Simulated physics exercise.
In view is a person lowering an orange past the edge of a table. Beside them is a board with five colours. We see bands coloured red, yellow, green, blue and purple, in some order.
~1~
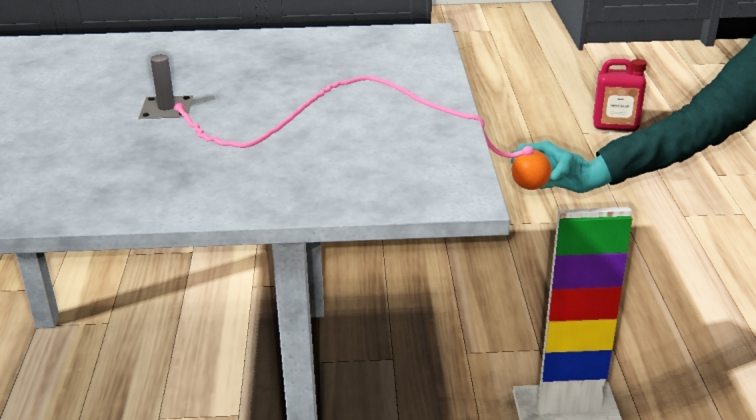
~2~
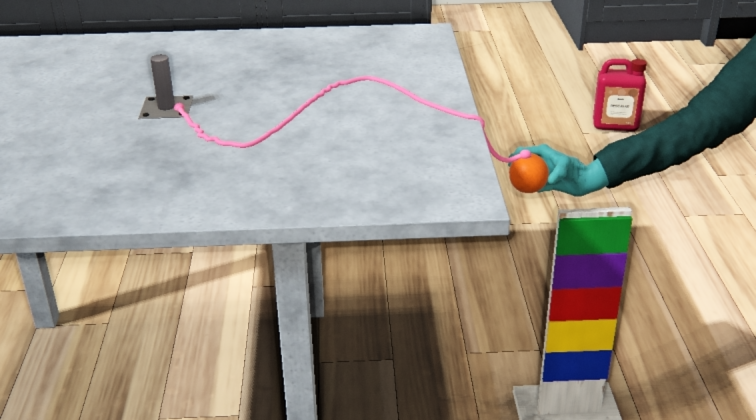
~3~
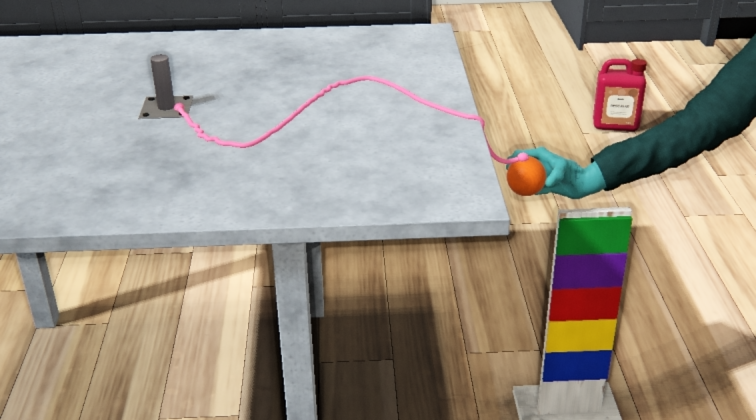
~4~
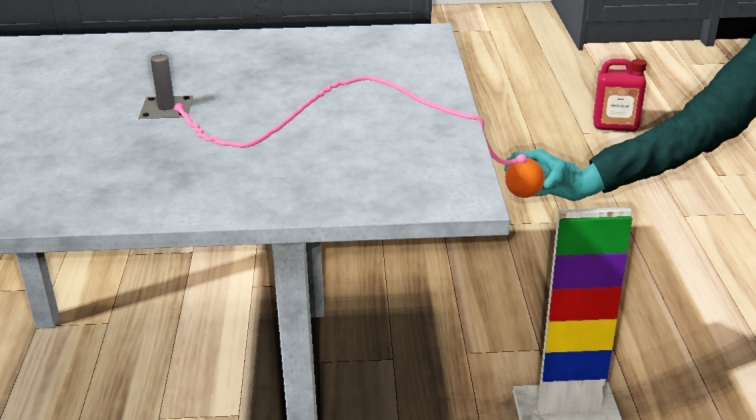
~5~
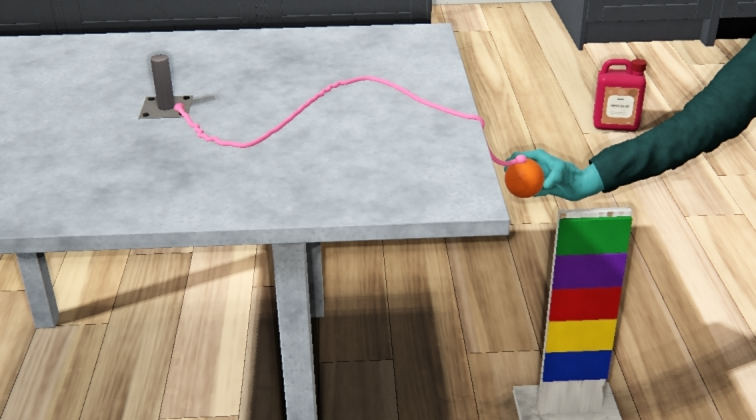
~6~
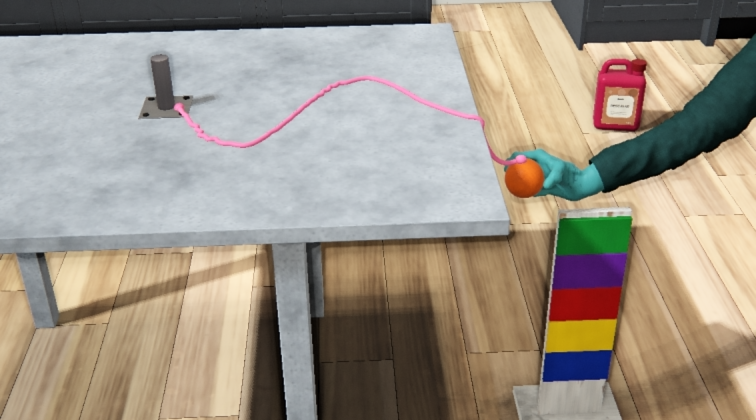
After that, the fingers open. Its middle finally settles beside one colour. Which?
Yellow.
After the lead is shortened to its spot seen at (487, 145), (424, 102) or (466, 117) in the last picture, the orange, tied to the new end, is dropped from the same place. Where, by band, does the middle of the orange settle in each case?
First try: Red; second try: Green; third try: Purple.
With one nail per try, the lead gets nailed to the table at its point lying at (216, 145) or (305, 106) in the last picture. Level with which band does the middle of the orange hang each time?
Results, in sequence: Red / purple.
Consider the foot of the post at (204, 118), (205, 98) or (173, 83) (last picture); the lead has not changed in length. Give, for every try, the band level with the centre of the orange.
Going case by case, it's blue, blue and finally yellow.
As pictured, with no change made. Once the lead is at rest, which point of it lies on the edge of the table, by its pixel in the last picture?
Roughly (351, 82).
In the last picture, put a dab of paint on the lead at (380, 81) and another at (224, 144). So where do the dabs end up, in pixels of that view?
They go to (478, 155) and to (284, 111).
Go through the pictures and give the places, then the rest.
In the first picture, orange (531, 170); green (594, 237); purple (590, 272); red (586, 305); yellow (581, 337); blue (577, 367).
In the second picture, orange (529, 173); lead through (198, 127) (262, 139) (315, 99) (385, 82) (450, 112).
In the third picture, orange (527, 176).
In the fourth picture, orange (525, 178); lead through (198, 127) (262, 139) (315, 99) (385, 82) (450, 112).
In the fifth picture, orange (524, 178).
In the sixth picture, orange (524, 178); lead through (198, 127) (262, 139) (315, 99) (385, 82) (450, 112).
A little later, orange near (473, 319); level with yellow.
Next, orange near (463, 333); level with yellow.
When it is over, orange near (465, 335); level with yellow. The lead holds its middle at yellow.
